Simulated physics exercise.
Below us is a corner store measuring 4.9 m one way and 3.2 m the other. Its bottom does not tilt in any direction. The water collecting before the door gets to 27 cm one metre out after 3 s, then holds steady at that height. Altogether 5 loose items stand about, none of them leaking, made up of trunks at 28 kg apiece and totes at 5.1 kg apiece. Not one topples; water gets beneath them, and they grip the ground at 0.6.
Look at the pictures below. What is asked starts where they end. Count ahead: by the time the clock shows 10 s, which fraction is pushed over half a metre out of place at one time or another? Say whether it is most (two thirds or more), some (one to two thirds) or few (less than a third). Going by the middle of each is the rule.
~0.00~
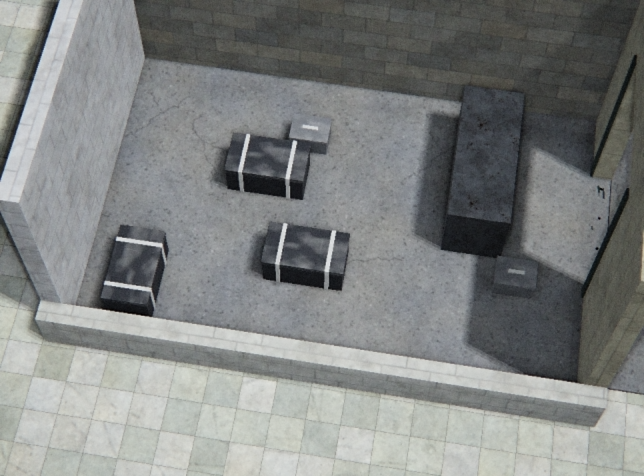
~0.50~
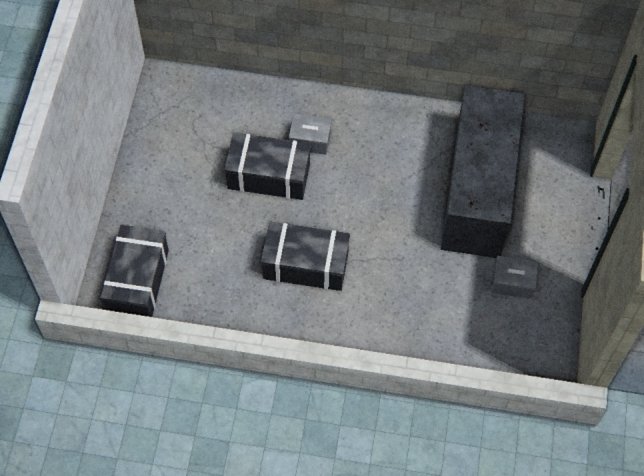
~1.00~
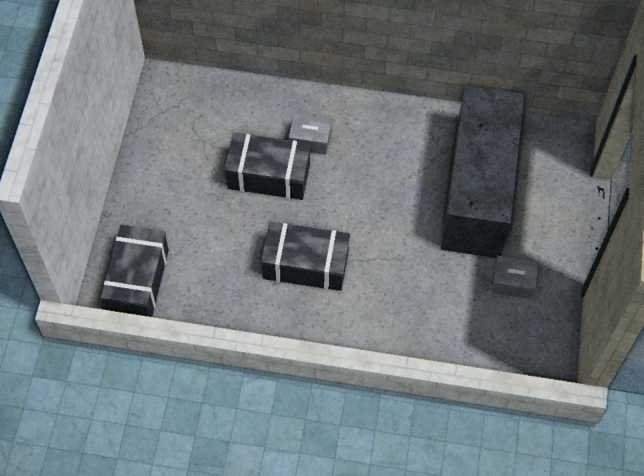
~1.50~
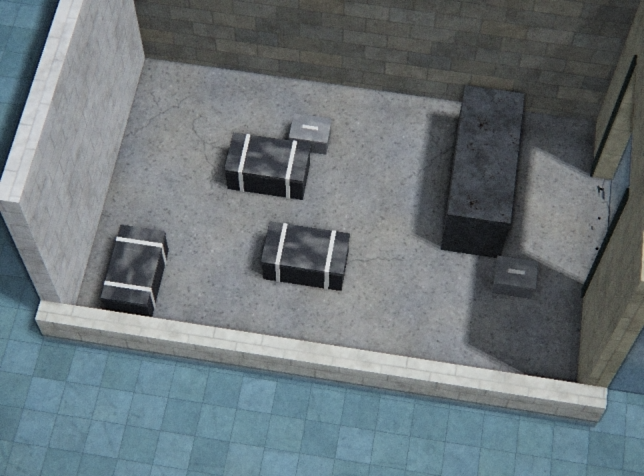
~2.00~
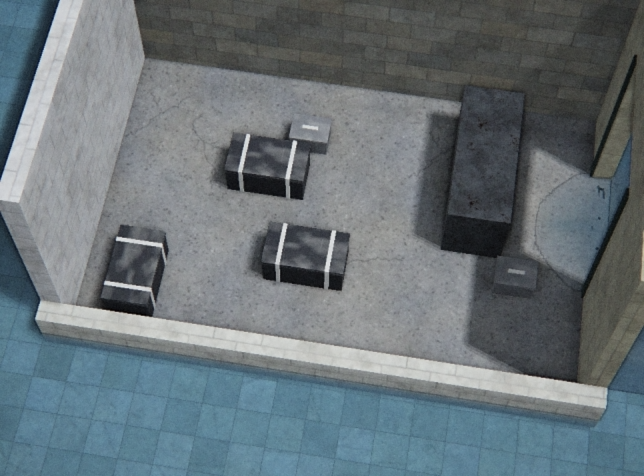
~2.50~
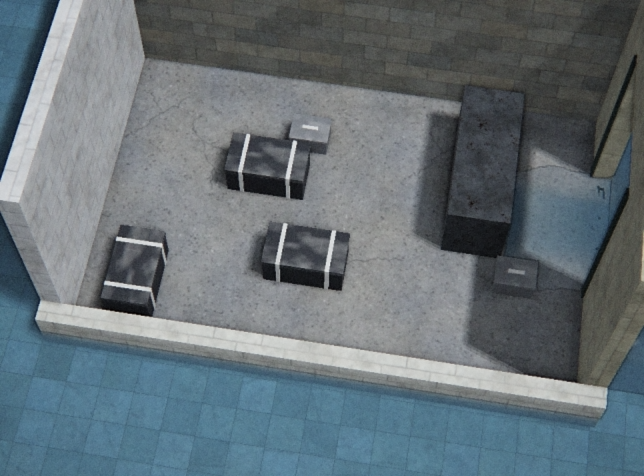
Some.
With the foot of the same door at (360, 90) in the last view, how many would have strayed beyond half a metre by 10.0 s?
The answer then is 4.
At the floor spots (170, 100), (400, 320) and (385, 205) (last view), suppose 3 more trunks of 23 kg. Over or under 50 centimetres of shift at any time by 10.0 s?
So the first ends up below the threshold, the second past the threshold, the third below the threshold.
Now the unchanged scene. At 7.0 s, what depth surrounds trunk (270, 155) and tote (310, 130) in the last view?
3 and 4 cm.
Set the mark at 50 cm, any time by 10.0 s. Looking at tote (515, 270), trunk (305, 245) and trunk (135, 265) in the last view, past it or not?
Result, in order: Exceeded / stayed within / exceeded.
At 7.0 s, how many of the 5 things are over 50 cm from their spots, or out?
The count is 1.
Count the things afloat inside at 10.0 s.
At that instant the tally stands at 3.
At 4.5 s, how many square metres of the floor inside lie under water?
The covered patch comes to about 6.5 m2.
After 3.5 s 1 of 5 are over 50 cm from their spots; 0 afloat.
After 4.5 s 1 of 5 are over 50 cm from their spots; 1 afloat.
After 7.0 s 1 of 5 are over 50 cm from their spots; 1 afloat.
After 10.0 s 3 of 5 are over 50 cm from their spots, and 3 have been at some point; 3 afloat.
